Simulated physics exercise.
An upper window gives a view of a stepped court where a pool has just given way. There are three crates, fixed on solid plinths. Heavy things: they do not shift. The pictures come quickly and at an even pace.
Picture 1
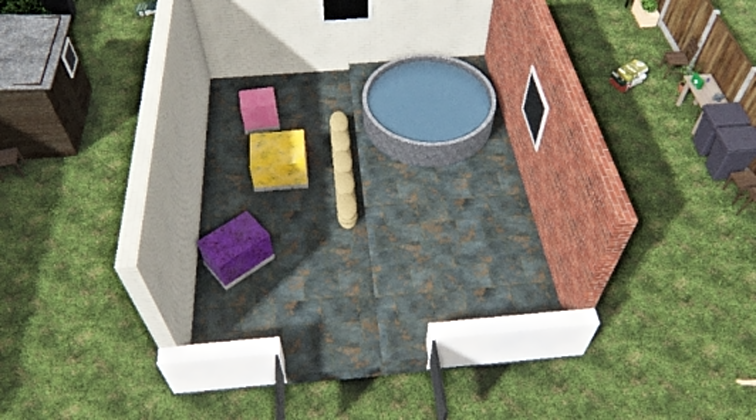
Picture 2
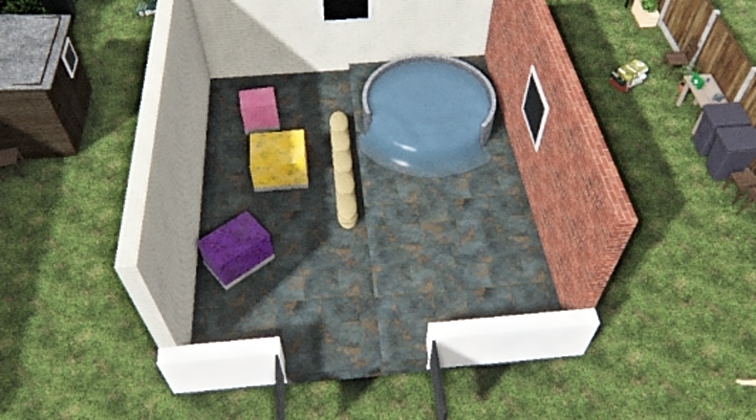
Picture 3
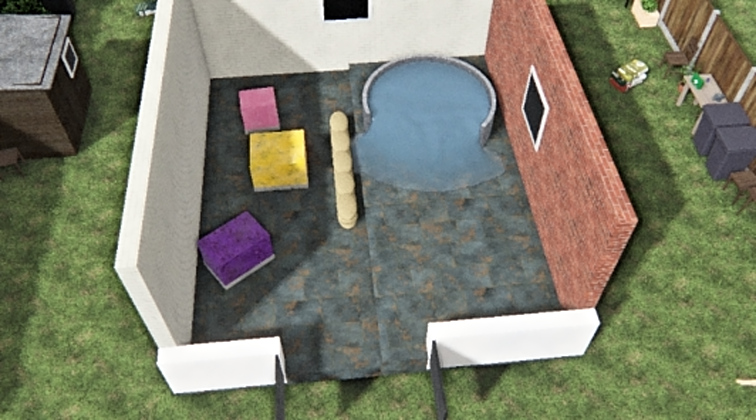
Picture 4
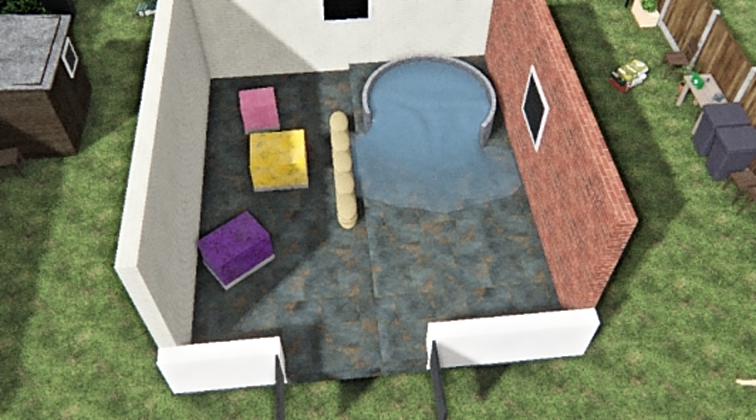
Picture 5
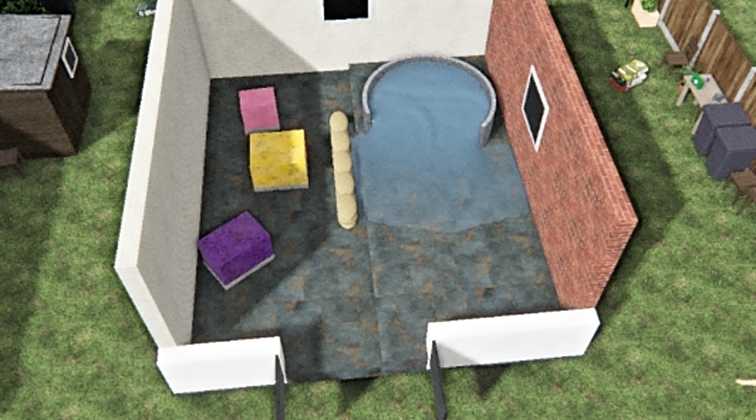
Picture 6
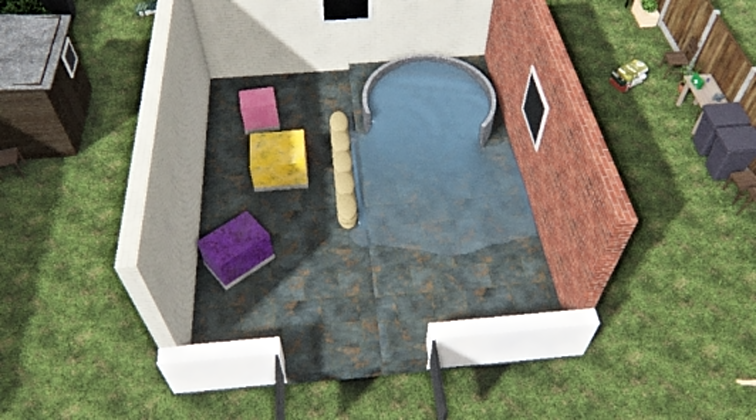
In the video, a round pool in a walled court gives way at its near side, and water pours out and spreads across the dark paving toward the viewer, while the pink, yellow and purple crates stay still.
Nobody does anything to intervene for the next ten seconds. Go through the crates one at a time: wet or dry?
Crate by crate: Yellow crate dry, pink crate dry, purple crate wet.
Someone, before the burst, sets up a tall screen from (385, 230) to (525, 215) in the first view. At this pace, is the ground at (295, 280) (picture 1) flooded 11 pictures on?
By then the spot is wetted.
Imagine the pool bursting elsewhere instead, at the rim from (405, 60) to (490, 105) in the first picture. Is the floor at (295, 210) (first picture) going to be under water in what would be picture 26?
Verdict: Clear.
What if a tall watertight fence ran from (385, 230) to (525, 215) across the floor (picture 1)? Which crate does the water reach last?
It's the pink crate.
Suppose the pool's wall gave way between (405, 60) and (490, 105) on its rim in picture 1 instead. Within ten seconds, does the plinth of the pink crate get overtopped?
One at a time, the pink crate has been flooded.
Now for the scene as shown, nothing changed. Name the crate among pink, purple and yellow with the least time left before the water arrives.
My answer: The crate marked purple.
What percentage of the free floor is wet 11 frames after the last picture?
Close to 50 in a hundred, I think.
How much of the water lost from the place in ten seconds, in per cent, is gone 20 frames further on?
Around 45 percent.
A moment on, water covers 40 % of the floor; the yellow crate not reached, the pink crate not reached, the purple crate not reached.
Next, water covers 50 % of the floor; the yellow crate not reached, the pink crate not reached, the purple crate not reached.
Then, water covers 55 % of the floor; the yellow crate not reached, the pink crate not reached, the purple crate water round its plinth.
Later, water covers 65 % of the floor; the yellow crate not reached, the pink crate water round its plinth, the purple crate water round its plinth.
In the end, water covers 90 % of the floor; the yellow crate stayed above the water, the pink crate stayed above the water, the purple crate was topped.
